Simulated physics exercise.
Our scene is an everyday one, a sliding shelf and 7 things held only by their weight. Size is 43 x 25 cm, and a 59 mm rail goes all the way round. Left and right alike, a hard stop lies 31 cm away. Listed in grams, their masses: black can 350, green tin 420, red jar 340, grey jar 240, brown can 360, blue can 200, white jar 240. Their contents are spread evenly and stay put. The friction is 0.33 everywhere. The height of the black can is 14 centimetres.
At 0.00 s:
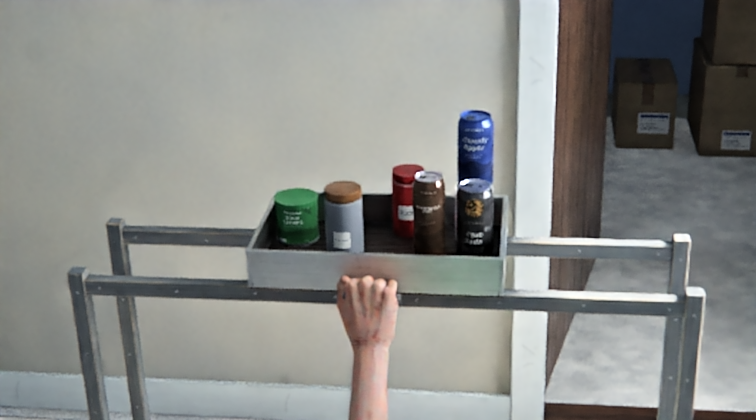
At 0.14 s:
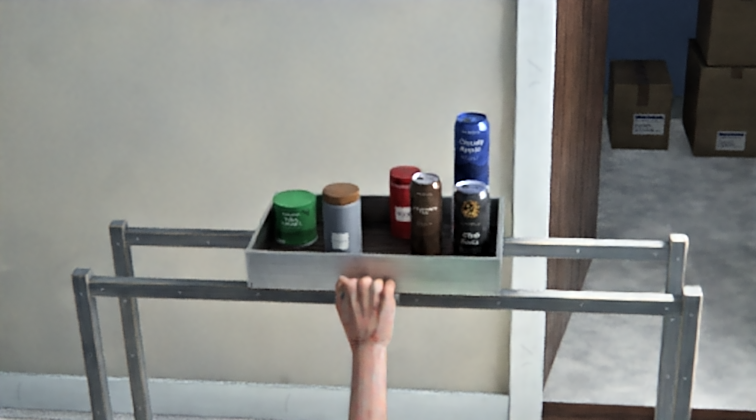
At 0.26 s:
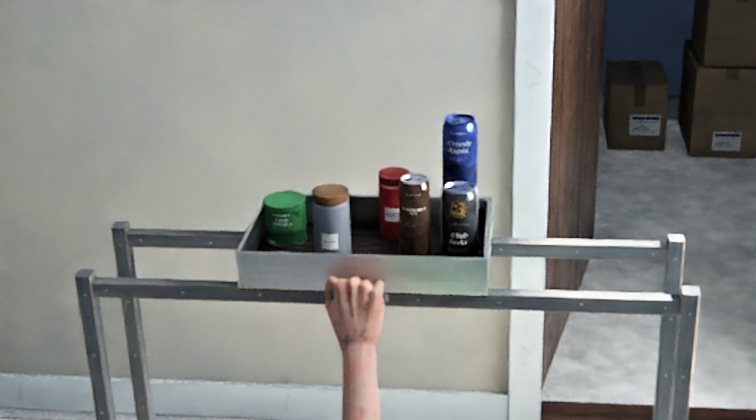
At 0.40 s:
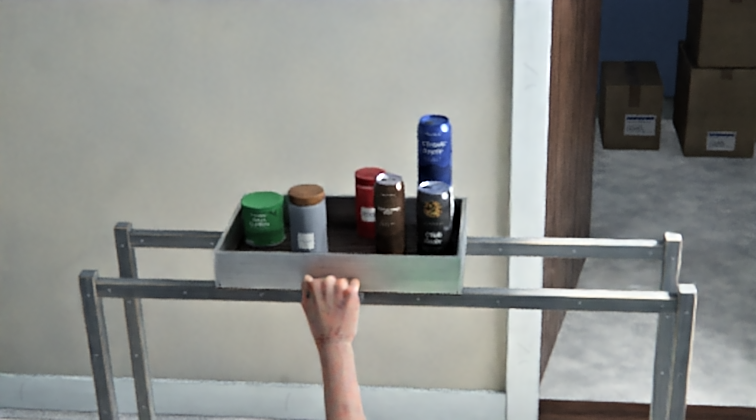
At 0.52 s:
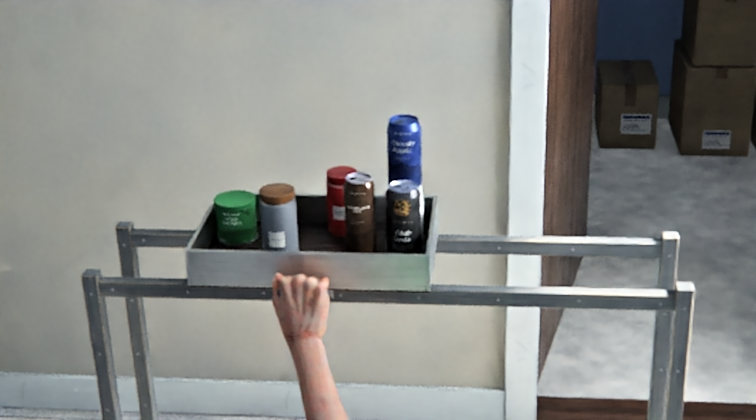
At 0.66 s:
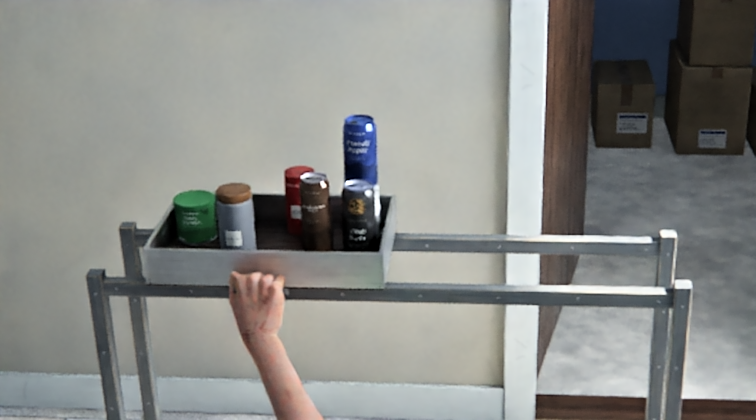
A shallow grey metal tray rests across two parallel metal rails before a pale wall, seen from the front and slightly above, with cardboard boxes beyond a doorway at right. It holds a green tin and grey jar at left, with red, brown, black and taller blue containers at right. A hand at its front edge slides it left, slowly then faster, while the view shifts very slightly.
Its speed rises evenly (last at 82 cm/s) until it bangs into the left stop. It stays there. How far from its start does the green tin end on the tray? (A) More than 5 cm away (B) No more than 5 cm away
Answer: B.
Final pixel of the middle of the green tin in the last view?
Roughly (146, 216).
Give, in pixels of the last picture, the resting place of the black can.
Near (262, 219).
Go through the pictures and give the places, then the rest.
The first frame shows tray midway; green tin (297, 217); black can (475, 223).
The second frame shows tray moved 1 cm left; grey jar (342, 227); brown can (426, 220).
The third frame shows tray moved 3 cm left; blue can (460, 154).
The fourth frame shows tray moved 7 cm left; black can (434, 223); red jar (371, 203).
The fifth frame shows tray moved 13 cm left; grey jar (279, 226); brown can (360, 219).
The sixth frame shows tray moved 22 cm left; green tin (196, 217); blue can (360, 154).
By 0.86 s, tray moved 31 cm left; blue can 5 cm from its spot; white jar 5 cm from its spot; brown can 5 cm from its spot.
By 0.96 s, tray moved 31 cm left; blue can tilted 8°; white jar tilted 8°; brown can tilted 3°.
By 1.26 s, tray moved 31 cm left; blue can tilted 34°; white jar tilted 33°; brown can tilted 4°.
By 1.56 s, tray moved 31 cm left; blue can tilted 66°; white jar on its side; grey jar tilted 9°.
When it is over (2.2 s), lying over on the tray, grey jar, blue can and white jar; not toppled but over 5 cm from the start, black can, red jar and brown can; the last one within 5 cm of the start. In the last view, green tin near (146, 216).
